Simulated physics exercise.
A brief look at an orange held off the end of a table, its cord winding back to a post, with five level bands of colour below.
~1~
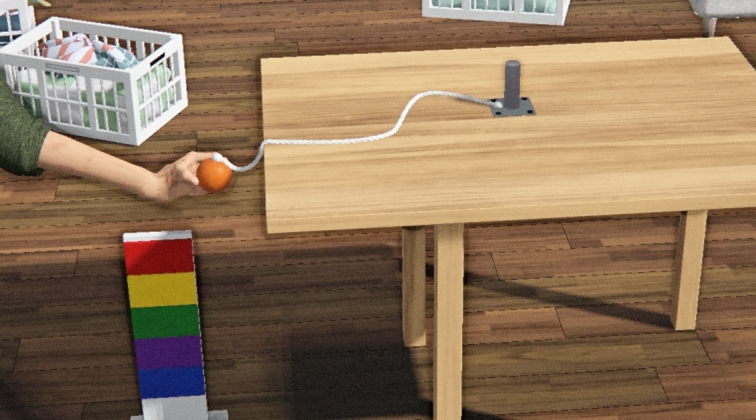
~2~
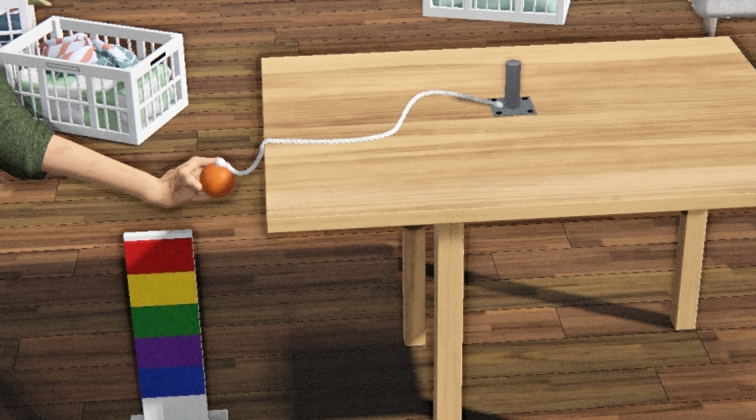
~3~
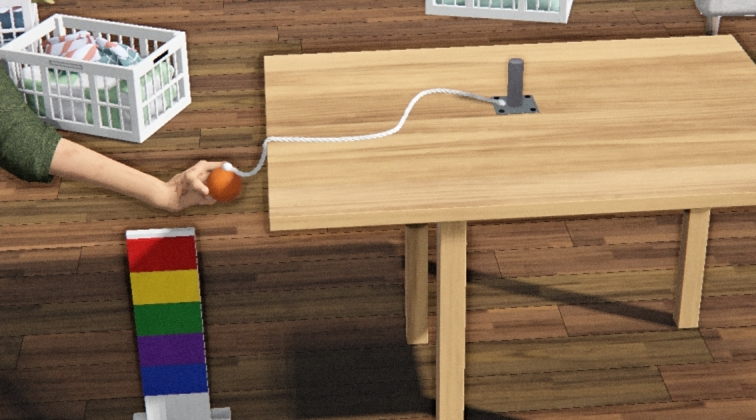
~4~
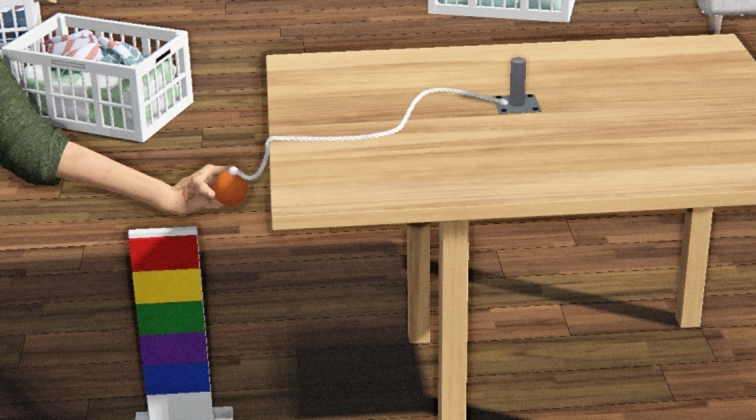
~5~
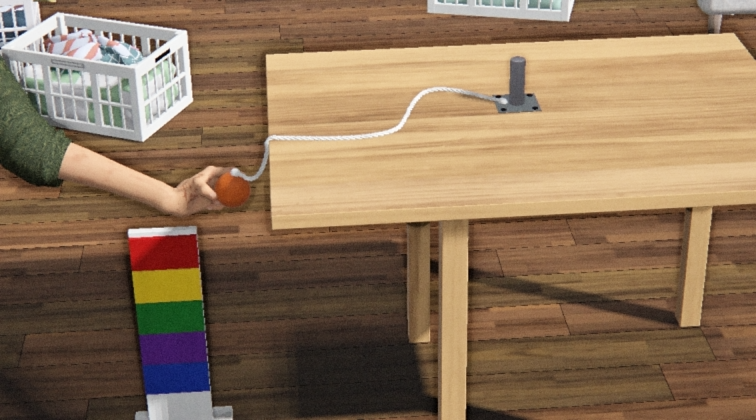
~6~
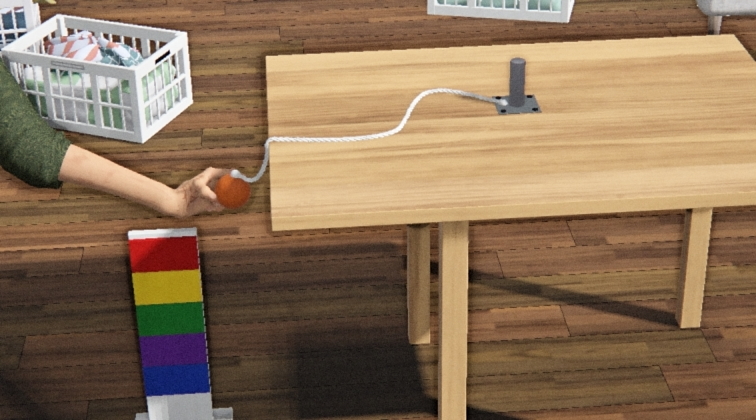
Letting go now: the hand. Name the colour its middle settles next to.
Its middle settles next to yellow.
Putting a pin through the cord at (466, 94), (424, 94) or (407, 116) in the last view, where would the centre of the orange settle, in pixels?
For the three tries you'd see (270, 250), (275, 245) and (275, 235).
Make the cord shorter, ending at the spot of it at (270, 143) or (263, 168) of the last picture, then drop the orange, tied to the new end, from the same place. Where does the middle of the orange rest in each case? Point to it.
Respectively (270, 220) and (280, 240).
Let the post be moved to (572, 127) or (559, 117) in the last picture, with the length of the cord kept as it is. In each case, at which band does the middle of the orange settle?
Red; red.
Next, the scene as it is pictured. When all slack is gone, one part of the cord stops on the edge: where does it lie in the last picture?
About (342, 140).
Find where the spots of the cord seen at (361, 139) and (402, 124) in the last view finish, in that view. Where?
End: (283, 119) and then (338, 115).
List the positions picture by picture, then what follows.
The first picture shows orange (214, 175); red (159, 259); yellow (162, 291); green (166, 323); purple (169, 354); blue (172, 384).
The second picture shows orange (217, 180); cord through (472, 98) (415, 99) (398, 126) (337, 142) (268, 143).
The third picture shows orange (224, 185).
The fourth picture shows orange (231, 188); cord through (477, 95) (420, 96) (403, 123) (342, 139) (273, 140).
The fifth picture shows orange (233, 190).
The sixth picture shows orange (233, 191); cord through (476, 96) (420, 97) (402, 124) (342, 140) (272, 141).
A little later, orange near (249, 271); level with yellow.
Next, orange near (297, 254); level with yellow.
Later still, orange near (275, 266); level with yellow.
When it is over, orange near (271, 265); level with yellow. Its middle rests at the yellow band.
